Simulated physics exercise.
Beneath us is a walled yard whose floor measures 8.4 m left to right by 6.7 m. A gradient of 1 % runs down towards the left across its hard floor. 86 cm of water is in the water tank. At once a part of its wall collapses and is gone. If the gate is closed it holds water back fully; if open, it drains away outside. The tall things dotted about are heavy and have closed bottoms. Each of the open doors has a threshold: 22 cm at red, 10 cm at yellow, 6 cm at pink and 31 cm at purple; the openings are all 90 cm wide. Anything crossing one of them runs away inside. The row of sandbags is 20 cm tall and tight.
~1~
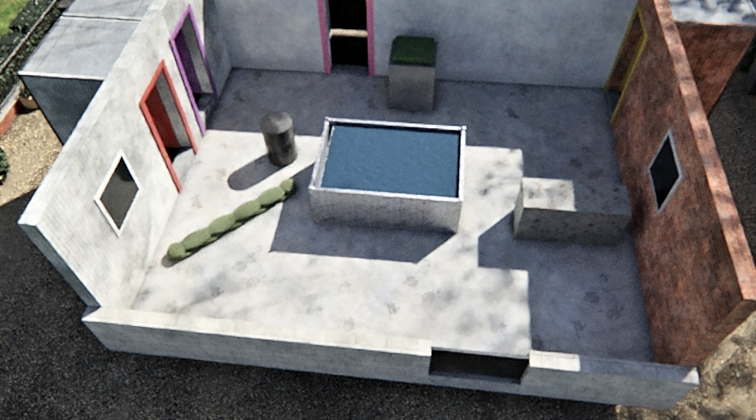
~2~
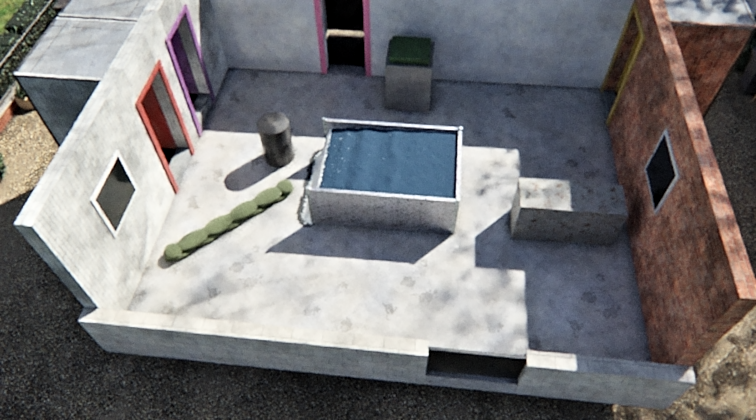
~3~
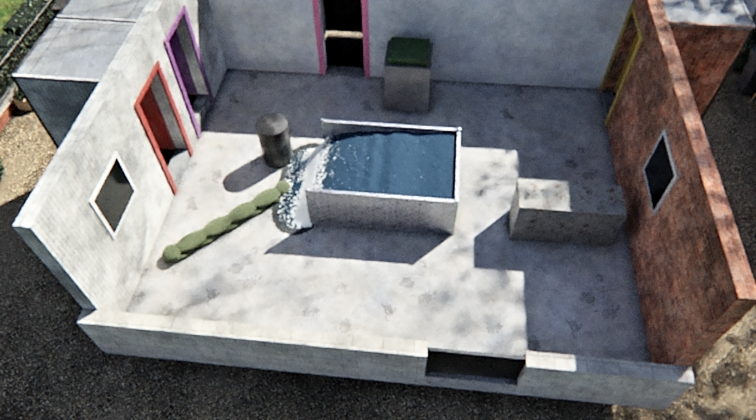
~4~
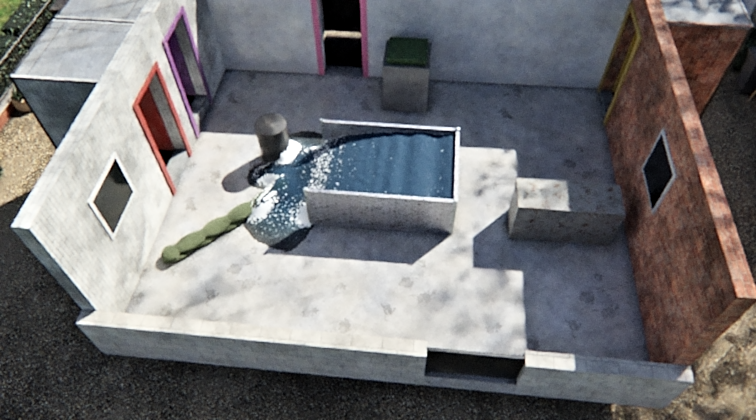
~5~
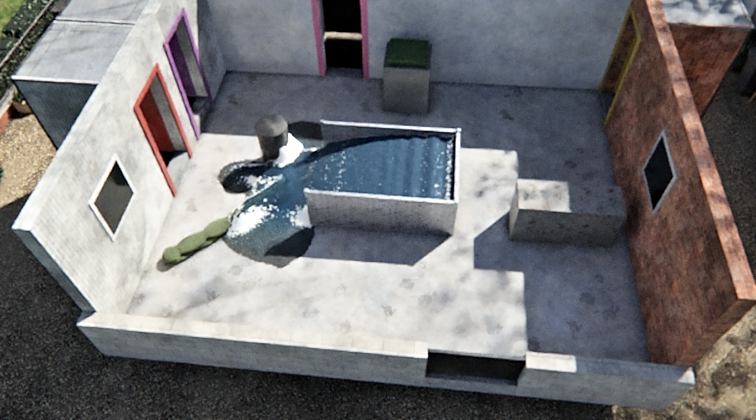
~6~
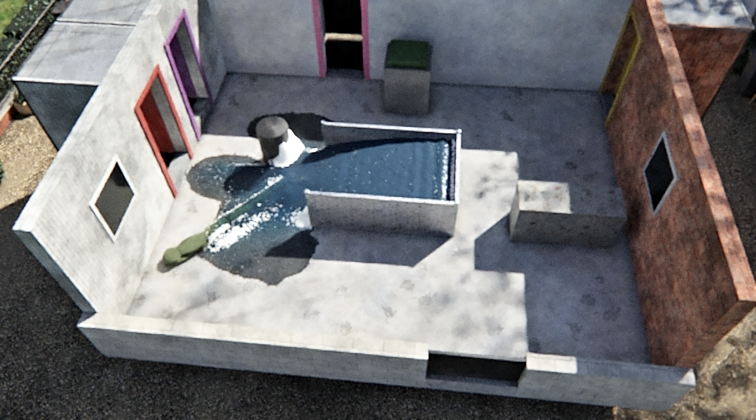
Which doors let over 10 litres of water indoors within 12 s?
The red door overshoots the limit; the yellow door undershoots the limit; the pink door overshoots the limit; the purple door undershoots the limit.
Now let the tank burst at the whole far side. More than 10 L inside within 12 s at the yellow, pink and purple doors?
Then yellow exceeds it, pink exceeds it, purple does not exceed it.
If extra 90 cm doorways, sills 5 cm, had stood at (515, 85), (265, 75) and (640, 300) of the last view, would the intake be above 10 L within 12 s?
Less, more, more.
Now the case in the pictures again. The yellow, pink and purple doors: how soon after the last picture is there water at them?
Yellow = 7.0 s, pink = 0.9 s, purple = 0.5 s.
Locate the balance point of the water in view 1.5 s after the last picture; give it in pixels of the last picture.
Around (289, 196).
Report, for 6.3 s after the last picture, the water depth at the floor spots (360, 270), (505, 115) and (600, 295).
Roughly 4, 1 and 4 cm, in turn.
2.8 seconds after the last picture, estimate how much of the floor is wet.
45 %.
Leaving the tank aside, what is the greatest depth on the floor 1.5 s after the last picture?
Depth: Approx. 52 cm.
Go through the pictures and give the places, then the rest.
The first frame shows the water tank at (390, 160) is whole and still, 86 cm deep.
In the second frame, water pours out at (321, 177) and has run 0.9 m, to (310, 225); typically 7 cm deep outside, 86 cm at the water tank's back.
In the third frame, the front is at (291, 230), 1.1 m from the gap at (320, 178); 1.3 m2 of floor is under water; 86 cm left at the back of the water tank.
In the fourth frame, water pours out at (319, 180) and has run 1.5 m, to (259, 236); typically 17 cm deep outside, 85 cm at the water tank's back.
In the fifth frame, water pours out at (320, 181) and has run 2.0 m, to (223, 174); typically 10 cm deep outside, 78 cm at the water tank's back.
In the sixth frame, the front is at (192, 173), 2.7 m from the gap at (321, 182); 6.0 m2 of floor is under water; 72 cm left at the back of the water tank.
Then, 0.7 s after the last picture water covers 30 % of the floor and is deepest (56 cm) near (295, 171); red door 39 cm at the sill, 38 L in, yellow door not reached, pink door not reached, purple door 8 cm at the sill, 0 L in.
Then, 1.5 s after the last picture water covers 35 % of the floor and is deepest (52 cm) near (123, 325); red door 36 cm at the sill, 110 L in, yellow door not reached, pink door 13 cm at the sill, 14 L in, purple door 12 cm at the sill, 0 L in.
Then, 2.8 s after the last picture water covers 45 % of the floor and is deepest (34 cm) near (153, 252); red door 18 cm at the sill, 151 L in, yellow door not reached, pink door 13 cm at the sill, 69 L in, purple door 9 cm at the sill, 0 L in.
Then, 6.3 s after the last picture water covers 80 % of the floor and is deepest (18 cm) near (189, 164); red door 16 cm at the sill, 153 L in, yellow door not reached, pink door 12 cm at the sill, 134 L in, purple door 8 cm at the sill, 0 L in.
Then, 11.3 s after the last picture water covers 95 % of the floor and is deepest (12 cm) near (225, 77); red door 9 cm at the sill, 153 L in, yellow door 6 cm at the sill, 0 L in, pink door 8 cm at the sill, 180 L in, purple door 9 cm at the sill, 0 L in.
